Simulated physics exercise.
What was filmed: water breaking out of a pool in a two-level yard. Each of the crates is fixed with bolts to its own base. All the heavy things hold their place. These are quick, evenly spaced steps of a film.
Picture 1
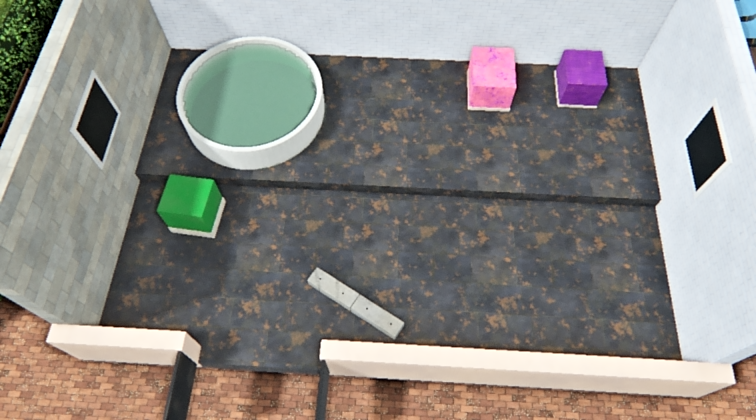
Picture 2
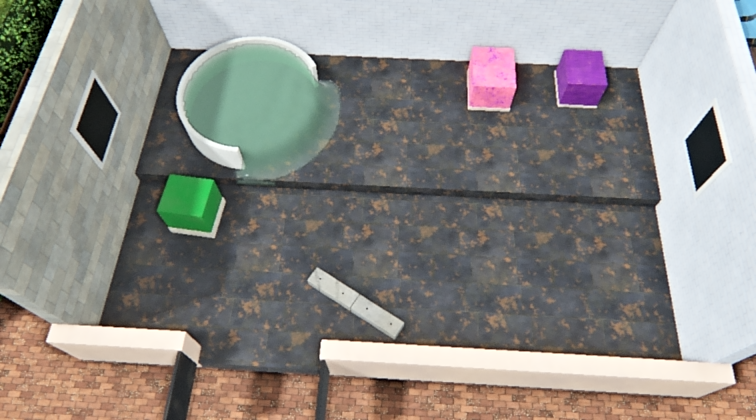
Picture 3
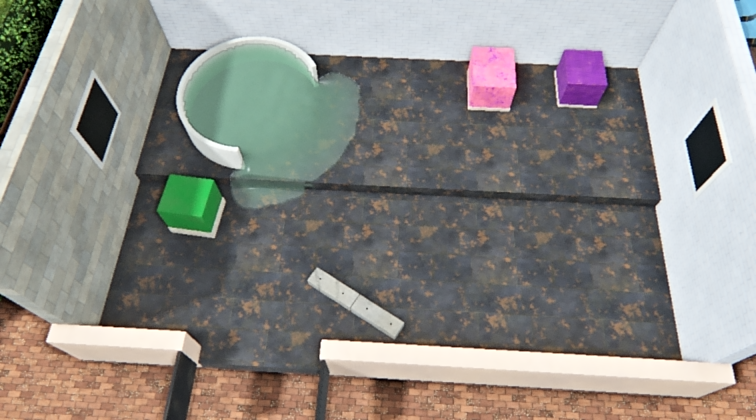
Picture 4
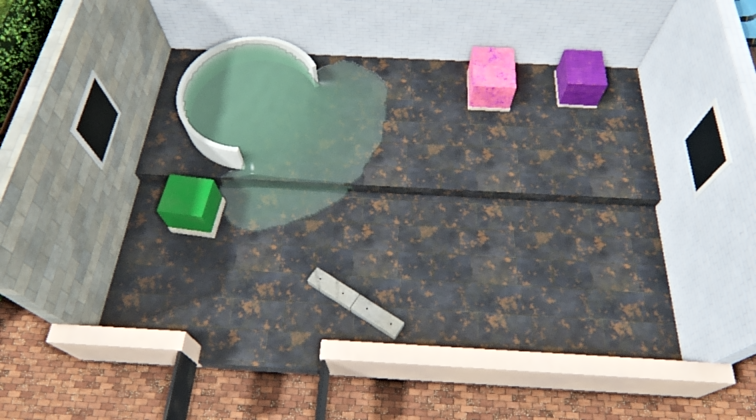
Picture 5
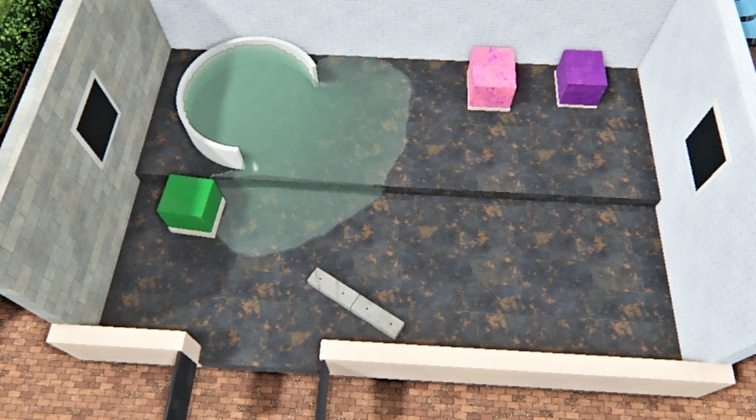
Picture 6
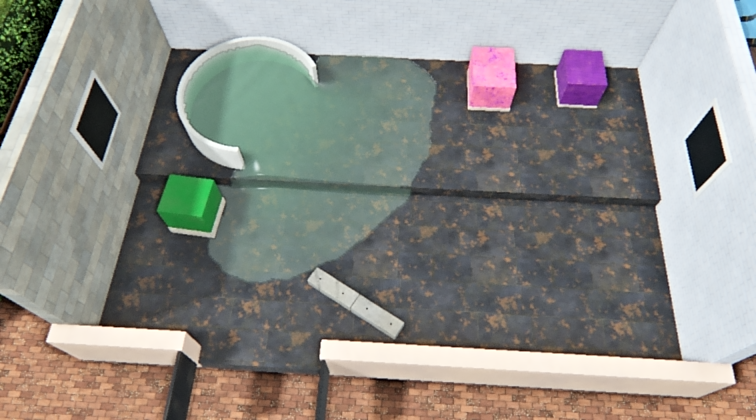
A walled yard with a dark, rust-flecked floor on two levels is seen from high above, the view fixed. A round white pool of green water stands at upper left, a green block below it, pink and purple blocks at upper right, and a pale slab lies near the front. The pool's lower-right wall opens, and water spreads rightward and down over the step, fanning across the lower floor toward the slab.
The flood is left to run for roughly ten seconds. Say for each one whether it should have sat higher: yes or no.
Purple crate - yes; pink crate - yes; green crate - no.
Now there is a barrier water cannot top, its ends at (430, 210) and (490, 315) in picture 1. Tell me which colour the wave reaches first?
The green one.
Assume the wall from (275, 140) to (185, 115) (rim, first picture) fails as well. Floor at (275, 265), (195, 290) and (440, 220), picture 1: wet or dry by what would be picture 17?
In the order given, the spots are swamped, swamped and not soaked.
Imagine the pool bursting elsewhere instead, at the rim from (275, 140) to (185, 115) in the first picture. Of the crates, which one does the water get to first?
That would be the green crate, reached first.
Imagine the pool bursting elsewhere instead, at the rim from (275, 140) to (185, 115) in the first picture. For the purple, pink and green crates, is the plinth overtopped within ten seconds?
Result: Purple crate is not reached; pink crate is not reached; green crate is swamped.
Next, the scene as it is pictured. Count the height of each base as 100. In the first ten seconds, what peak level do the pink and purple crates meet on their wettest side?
The first comes to 240 per cent and the second to 210 per cent.
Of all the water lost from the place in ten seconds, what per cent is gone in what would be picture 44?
Roughly 85 percent.
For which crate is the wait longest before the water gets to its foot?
The one in purple.
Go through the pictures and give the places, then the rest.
In the first picture, the pool at (251, 94) is whole and still.
In the second picture, the front is at (243, 179), out from the gap at (307, 136).
In the third picture, water pours out at (307, 137) and has run to (243, 202).
In the fourth picture, the front is at (239, 222), out from the gap at (307, 137).
In the fifth picture, water pours out at (307, 137) and has run to (238, 246).
In the sixth picture, the front is at (245, 272), out from the gap at (307, 137).
A moment on, water covers 40 % of the floor; the purple crate not reached, the pink crate water round its plinth, the green crate water round its plinth.
Next, water covers 55 % of the floor; the purple crate water round its plinth, the pink crate water round its plinth, the green crate water round its plinth.
Then, water covers 75 % of the floor; the purple crate water round its plinth, the pink crate water round its plinth, the green crate water round its plinth.
Later, water covers 75 % of the floor; the purple crate water round its plinth, the pink crate water round its plinth, the green crate water round its plinth.
In the end, water covers 85 % of the floor; the purple crate was topped, the pink crate was topped, the green crate stayed above the water.
